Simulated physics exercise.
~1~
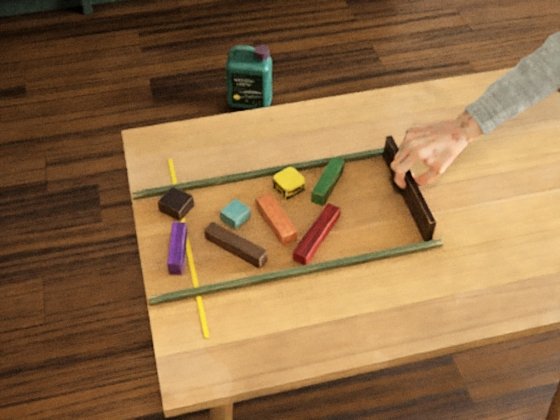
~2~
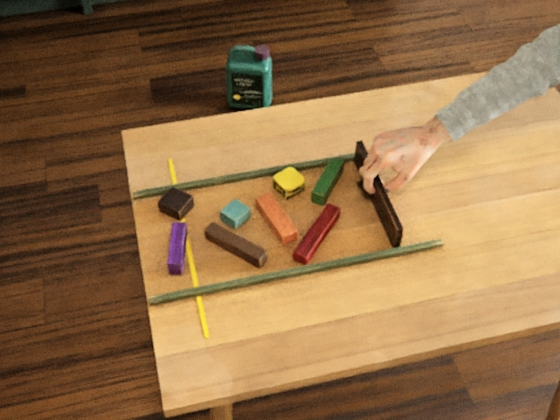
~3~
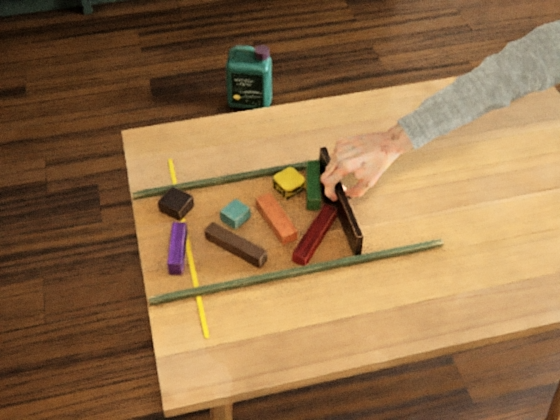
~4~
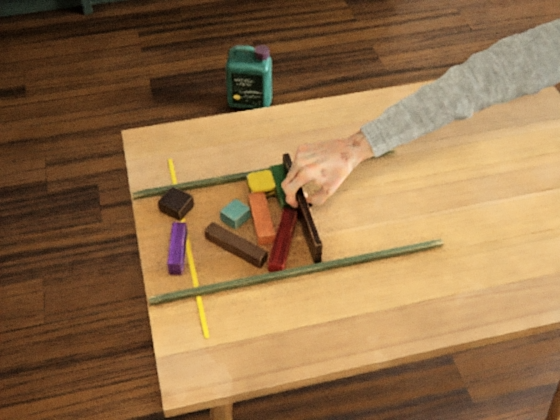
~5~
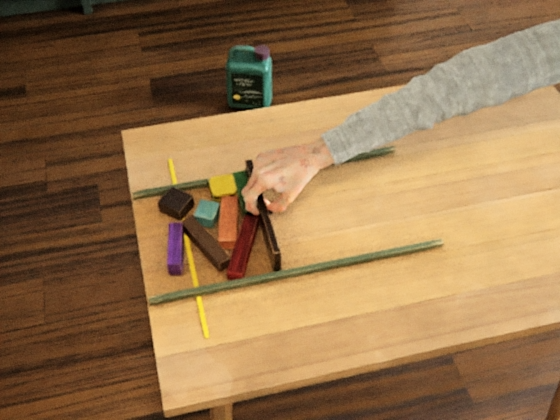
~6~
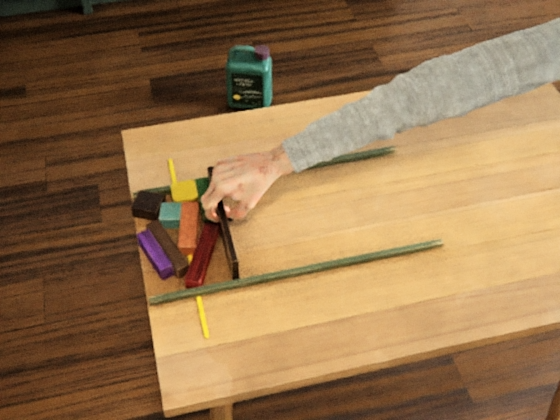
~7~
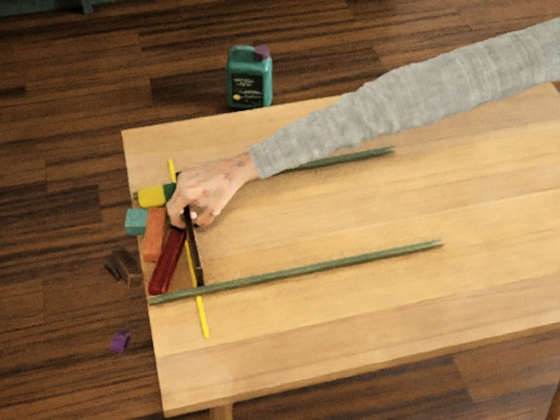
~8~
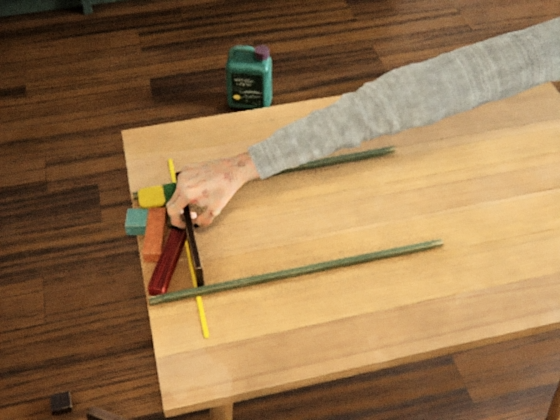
A hand in a grey sleeve holds a dark upright board at the right of a channel between two green rods on a pale wooden table, seen from above at an angle. Inside lie purple, black, teal, brown, orange, yellow, green and red blocks, with yellow tape crossing near the left edge and a green bottle behind. The hand slides the board left, gathering the green and red bars, then bunching the rest together. The purple, black and brown pieces drop off the left edge towards the dark floor. The board stops at the tape, the remaining blocks crowded at the edge.
